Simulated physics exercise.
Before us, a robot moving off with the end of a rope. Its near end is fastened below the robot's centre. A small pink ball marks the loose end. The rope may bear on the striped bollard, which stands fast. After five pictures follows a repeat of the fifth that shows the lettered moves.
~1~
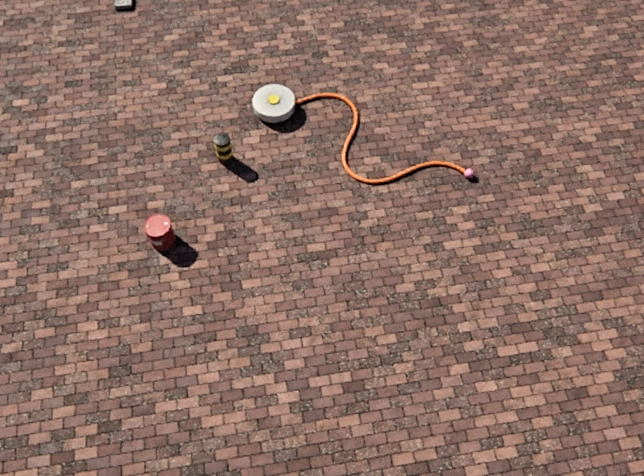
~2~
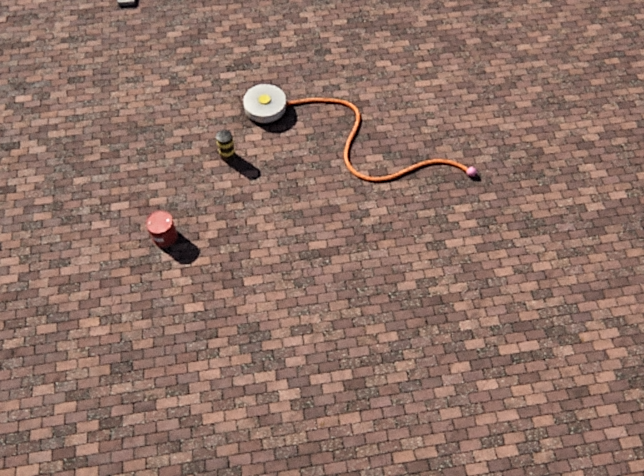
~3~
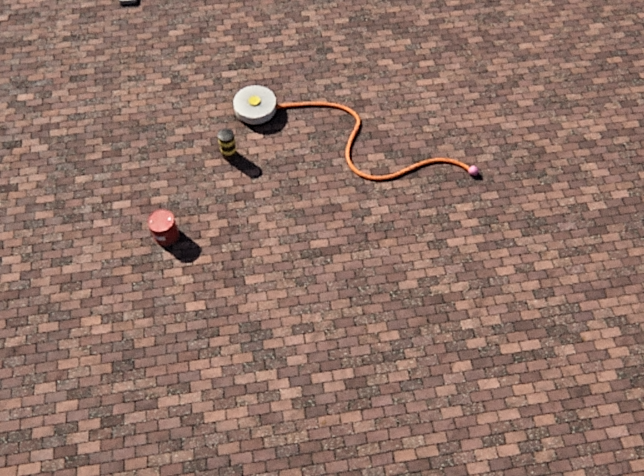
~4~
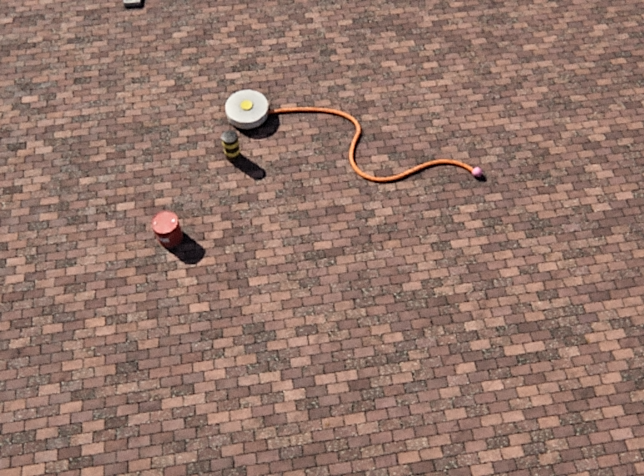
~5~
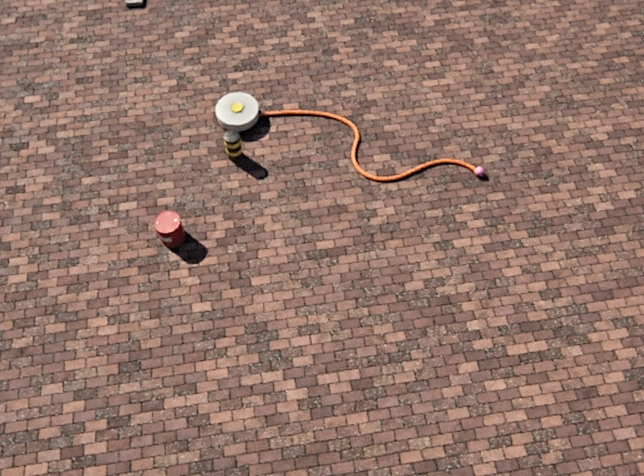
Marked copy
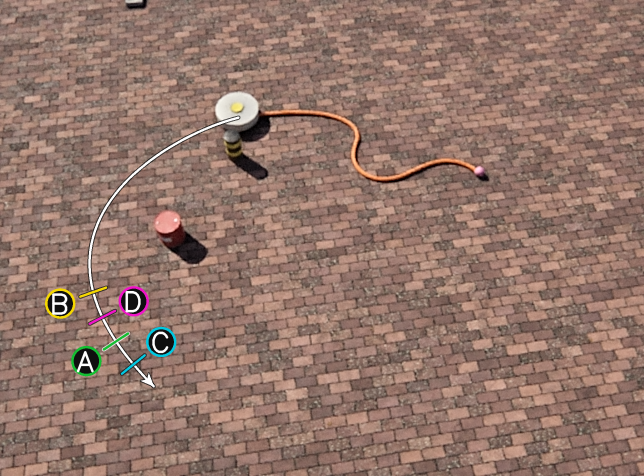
A round white robot with a yellow centre glides left across sunlit reddish-brown brick paving, seen from high above at a slant. An orange rope curves rightward from it to a pink tip, with a small black-and-yellow striped bollard nearby and a red keg lower left. The robot curves slightly nearer, drawing close behind the bollard and trailing the rope's near part, while the view drifts slightly left.
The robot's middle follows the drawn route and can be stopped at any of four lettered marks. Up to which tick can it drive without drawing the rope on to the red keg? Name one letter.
It can go as far as D.
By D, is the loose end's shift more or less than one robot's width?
More.
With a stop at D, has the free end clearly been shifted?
By then, yes.
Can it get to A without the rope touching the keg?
No.
On the marked copy, A at (116, 341); B at (93, 292); C at (133, 364); D at (102, 317); the route from (239, 118) via (98, 224) to (154, 386).
With D. Early on, robot (149, 155), middle of the rope (308, 154), free end (462, 166).
Further on, robot (91, 231), middle of the rope (232, 150), free end (384, 158).
At the end, robot (100, 314), middle of the rope (197, 183), free end (332, 154); only the bollard has been touched, if anything.
As for the rest, A brings the rope against the keg; B is safe but short; C brings the rope against the keg.
